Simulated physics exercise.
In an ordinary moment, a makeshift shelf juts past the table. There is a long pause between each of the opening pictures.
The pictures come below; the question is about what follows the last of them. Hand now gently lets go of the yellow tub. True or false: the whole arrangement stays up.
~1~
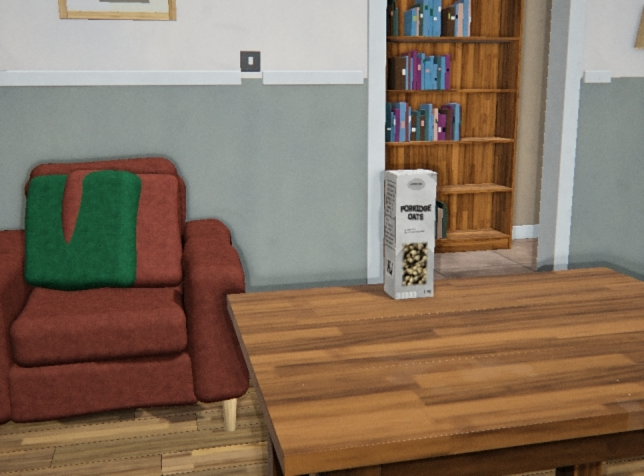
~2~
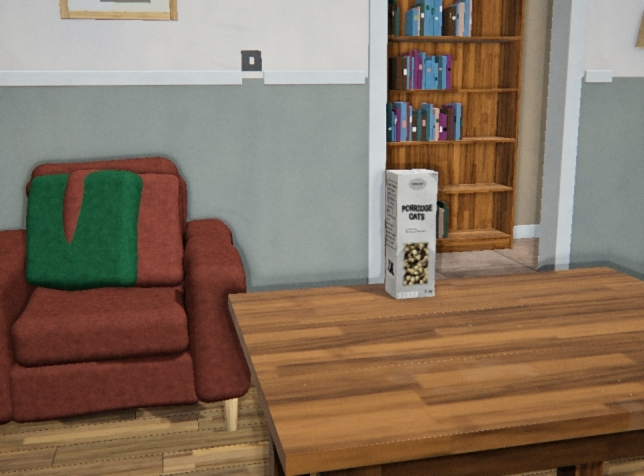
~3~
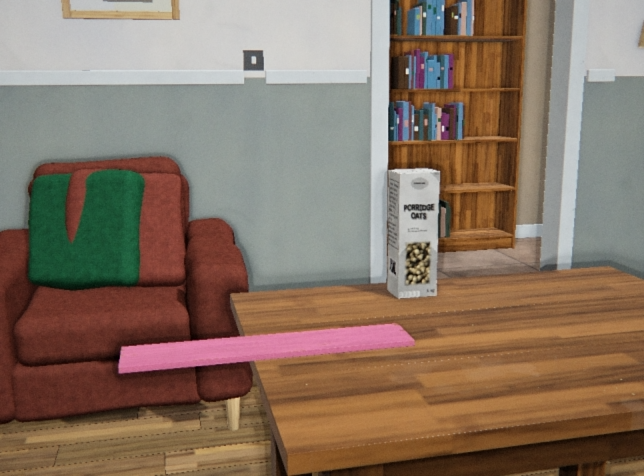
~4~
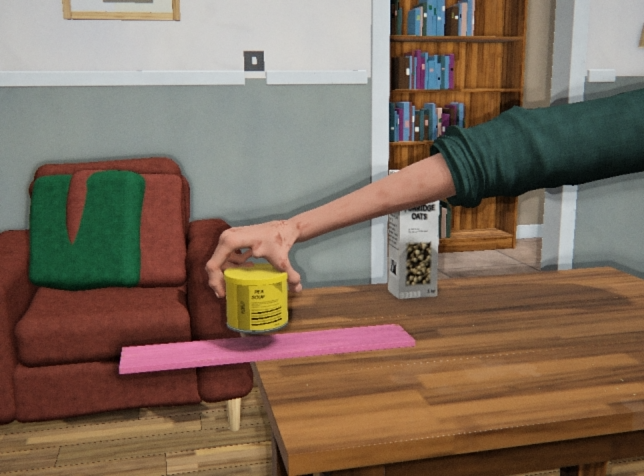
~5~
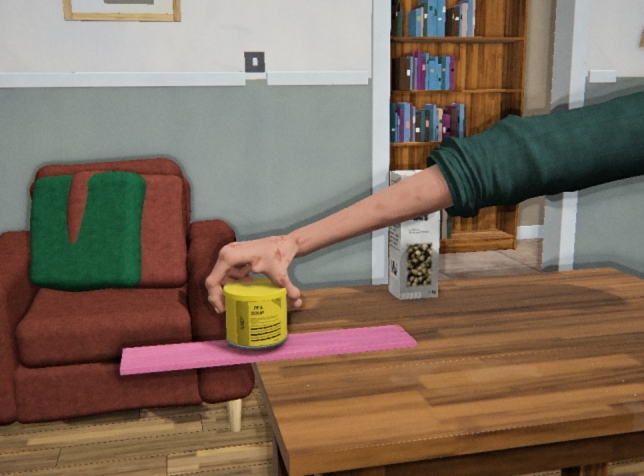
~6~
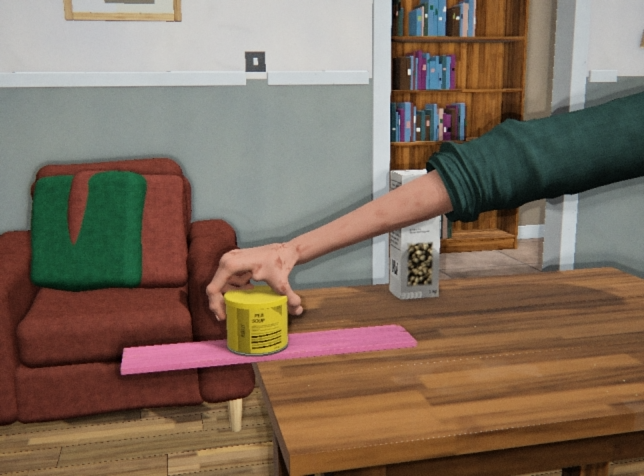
True.
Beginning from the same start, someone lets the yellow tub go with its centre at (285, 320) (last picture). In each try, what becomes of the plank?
It remains balanced.
Then, 0.80 s after the last picture, nothing has stirred.
Then, 1.70 s after the last picture, yellow tub resting near (257, 320).
At rest, all 3 in place. Seen from the same camera at the end, yellow tub near (257, 320). The plank holds.
